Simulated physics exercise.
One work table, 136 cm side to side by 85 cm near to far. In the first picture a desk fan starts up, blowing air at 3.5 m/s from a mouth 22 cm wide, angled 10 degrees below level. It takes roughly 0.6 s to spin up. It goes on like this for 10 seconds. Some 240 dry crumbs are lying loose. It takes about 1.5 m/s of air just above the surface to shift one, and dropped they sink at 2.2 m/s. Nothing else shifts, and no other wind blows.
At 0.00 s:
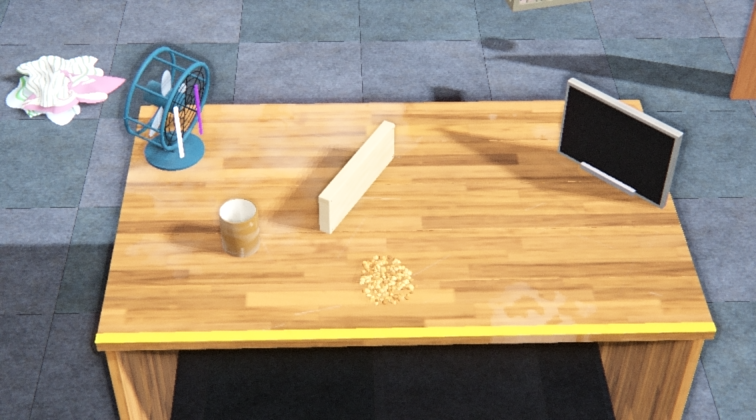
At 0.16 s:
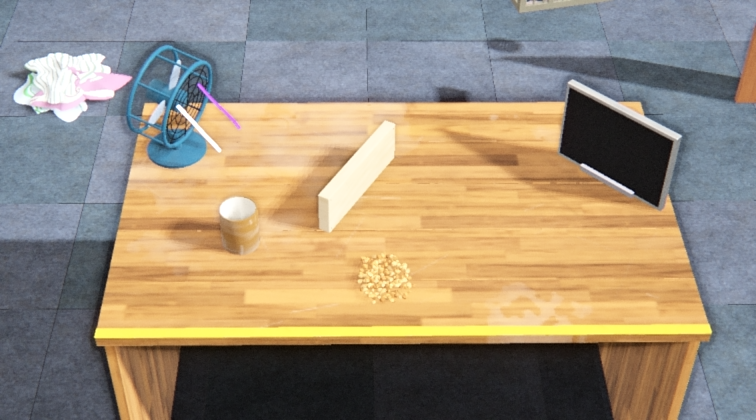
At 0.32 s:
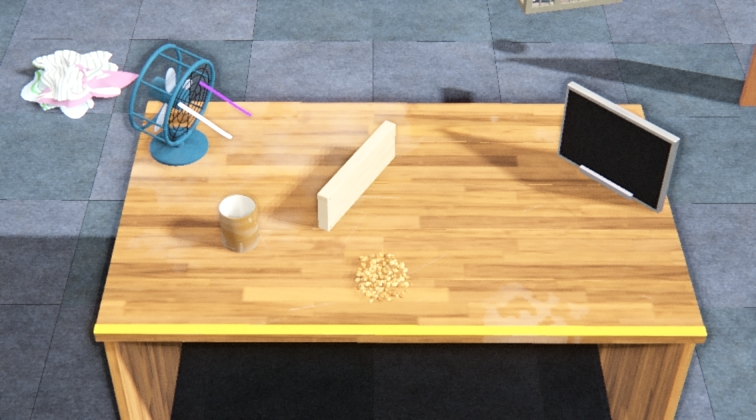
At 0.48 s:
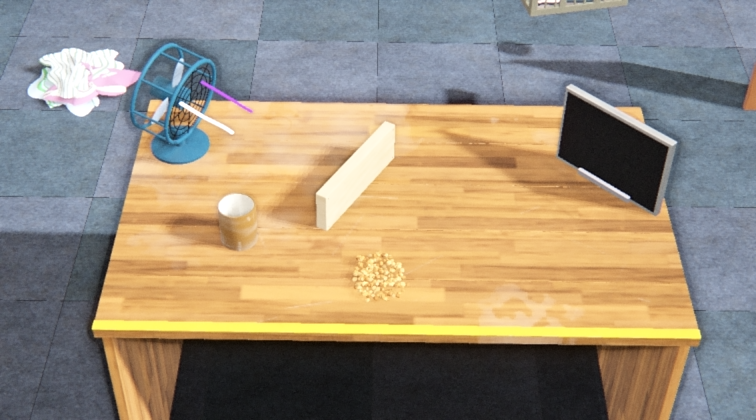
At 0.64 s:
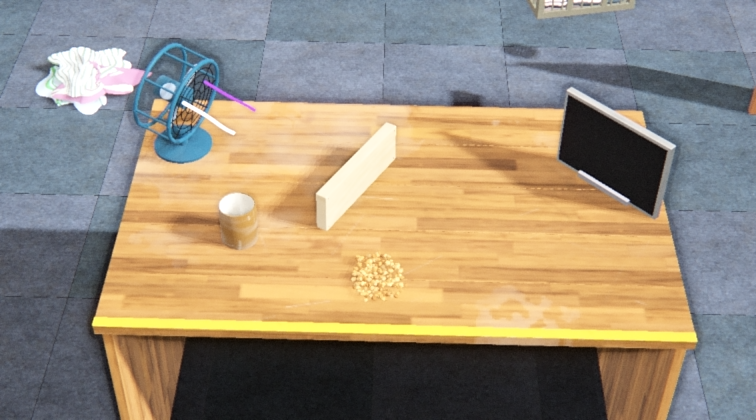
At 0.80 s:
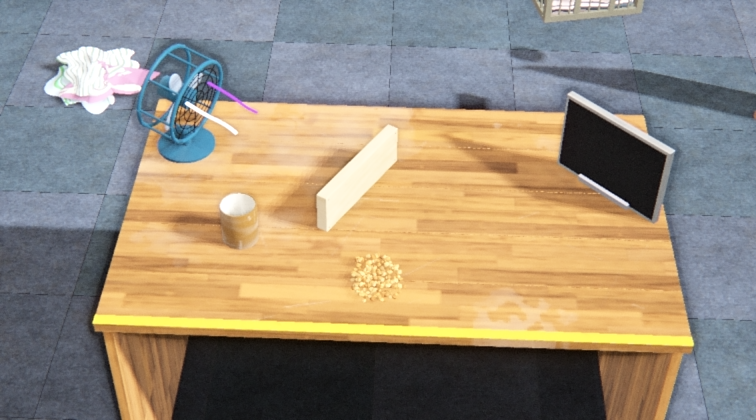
A wooden work table with a yellow front edge stands on a grey tiled floor, seen from above and in front. A teal desk fan is at the back left beside a pale flower-like object, with a brown mug, an upright cream board, a pile of golden crumbs and a dark-screened panel across the top. The fan's white and purple streamers lift and stream rightward, the crumbs stay put, and the camera drifts slightly.
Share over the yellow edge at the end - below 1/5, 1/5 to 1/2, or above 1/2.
Expect twenty to fifty percent of them over that edge.
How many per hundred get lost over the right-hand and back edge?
0 % right-hand, 0 % back.
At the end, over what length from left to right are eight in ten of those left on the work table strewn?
About 10 cm.
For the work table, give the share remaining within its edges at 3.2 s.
Share at that time: Some 90 %.
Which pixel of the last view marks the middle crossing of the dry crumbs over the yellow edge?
I'd point to somewhere near (450, 337).
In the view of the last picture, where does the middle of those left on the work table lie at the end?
Around (381, 243).
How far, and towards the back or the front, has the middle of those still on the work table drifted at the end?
Backward, about 10 cm.
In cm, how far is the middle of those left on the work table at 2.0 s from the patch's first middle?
About 0 cm.
After 2.0 s, 100 % are on the move or not yet settled, 1 % are over the yellow edge; the middle of those still in play is near (379, 276).
After 3.2 s, 92 % are on the move or not yet settled, 9 % are over the yellow edge; the middle of those still in play is near (384, 273).
After 5.5 s, 79 % are on the move or not yet settled, 21 % are over the yellow edge; the middle of those still in play is near (389, 265).
After 10.0 s, at the end, 34 % are over the yellow edge; the middle of those still in play is near (381, 243).
